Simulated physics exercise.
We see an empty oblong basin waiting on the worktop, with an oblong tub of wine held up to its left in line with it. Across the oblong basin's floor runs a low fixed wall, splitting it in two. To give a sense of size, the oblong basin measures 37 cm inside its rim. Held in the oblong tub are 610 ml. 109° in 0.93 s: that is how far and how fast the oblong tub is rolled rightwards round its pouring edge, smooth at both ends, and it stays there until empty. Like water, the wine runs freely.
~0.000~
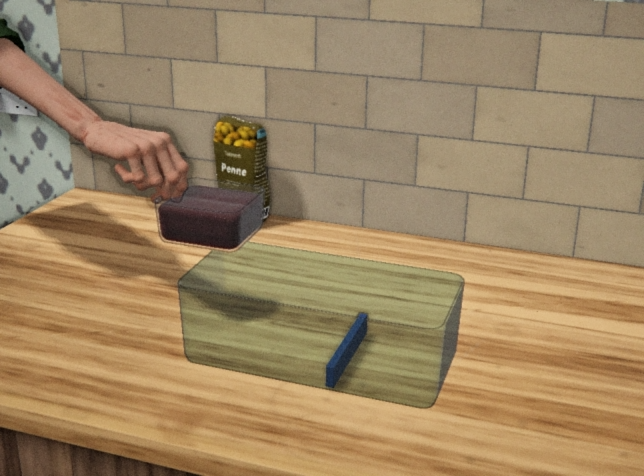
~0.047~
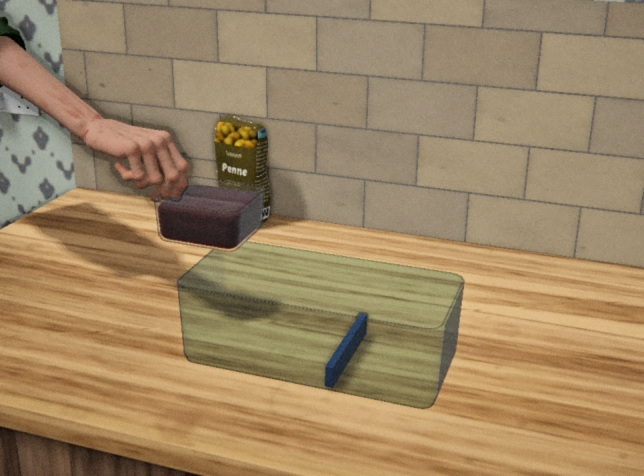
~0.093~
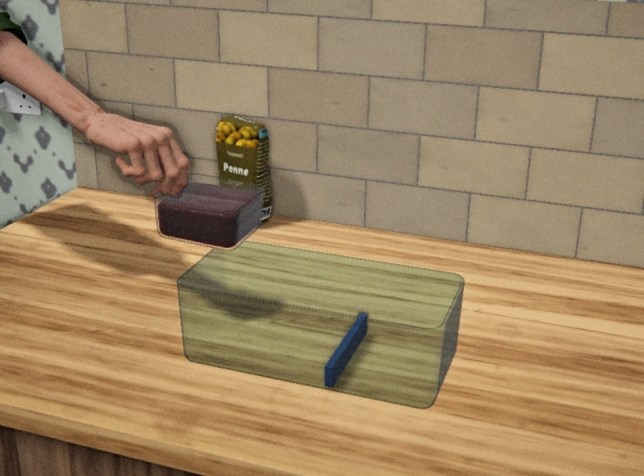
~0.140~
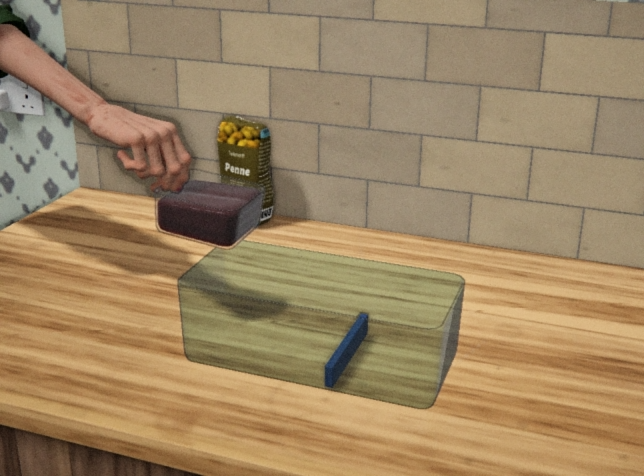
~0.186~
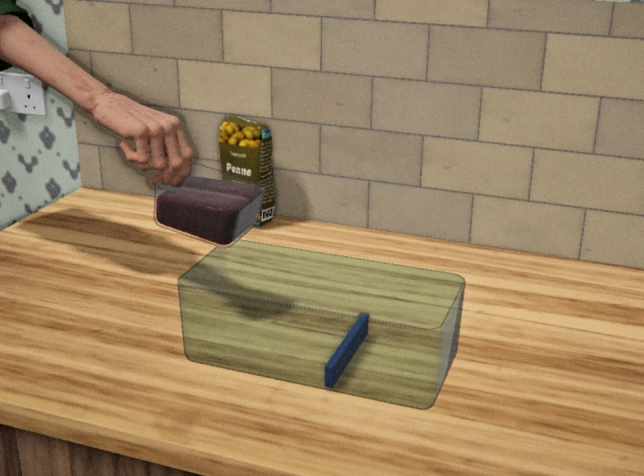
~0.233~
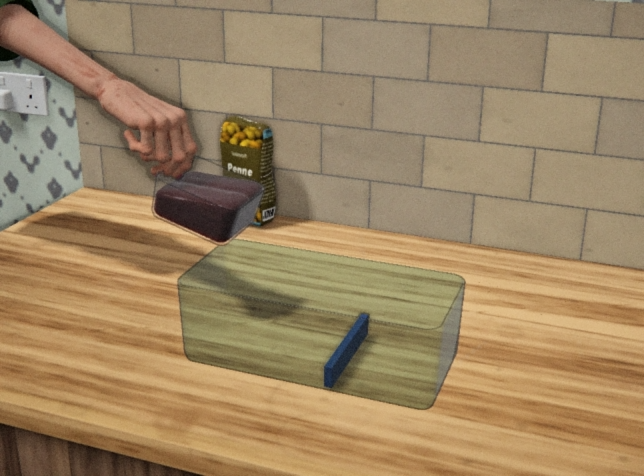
In the video, a hand holds a small tub of dark red wine above the left end of a larger clear basin with a low blue divider on a wooden worktop, and the tub gradually tilts slightly to the right.
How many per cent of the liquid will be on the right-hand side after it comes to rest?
Some 14 per cent will be on the right-hand side.
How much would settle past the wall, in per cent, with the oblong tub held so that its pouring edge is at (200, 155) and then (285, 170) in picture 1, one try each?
About 20 %, then about 70 %.
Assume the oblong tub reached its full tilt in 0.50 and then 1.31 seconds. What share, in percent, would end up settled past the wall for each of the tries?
First 20, then 10 per cent.
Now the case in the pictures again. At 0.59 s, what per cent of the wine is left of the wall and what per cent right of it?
Lab note: Left near 18 %, right near 0.
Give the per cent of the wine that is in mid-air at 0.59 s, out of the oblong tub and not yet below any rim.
Share: Roughly 46 per cent.
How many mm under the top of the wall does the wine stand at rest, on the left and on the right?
Left about 18 mm, while the right is about 28 mm.
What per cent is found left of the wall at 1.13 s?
The left part holds close to 84 per cent.
Then, 0.59 s in, the tilt is 77° and 36 per cent is still to pour, 18 is left of the wall and 0 right of it.
Then, 0.86 s in, the tilt is 107° and 3 per cent is still to pour, 81 is left of the wall and 8 right of it.
Then, 1.13 s in, the tilt is 109° and 0 per cent is still to pour, 85 is left of the wall and 11 right of it.
Then, 1.43 s in, the tilt is 109° and 0 per cent is still to pour, 83 is left of the wall and 13 right of it.
Finally, 82 per cent lies left of the wall, 14 right of it and 4 outside.
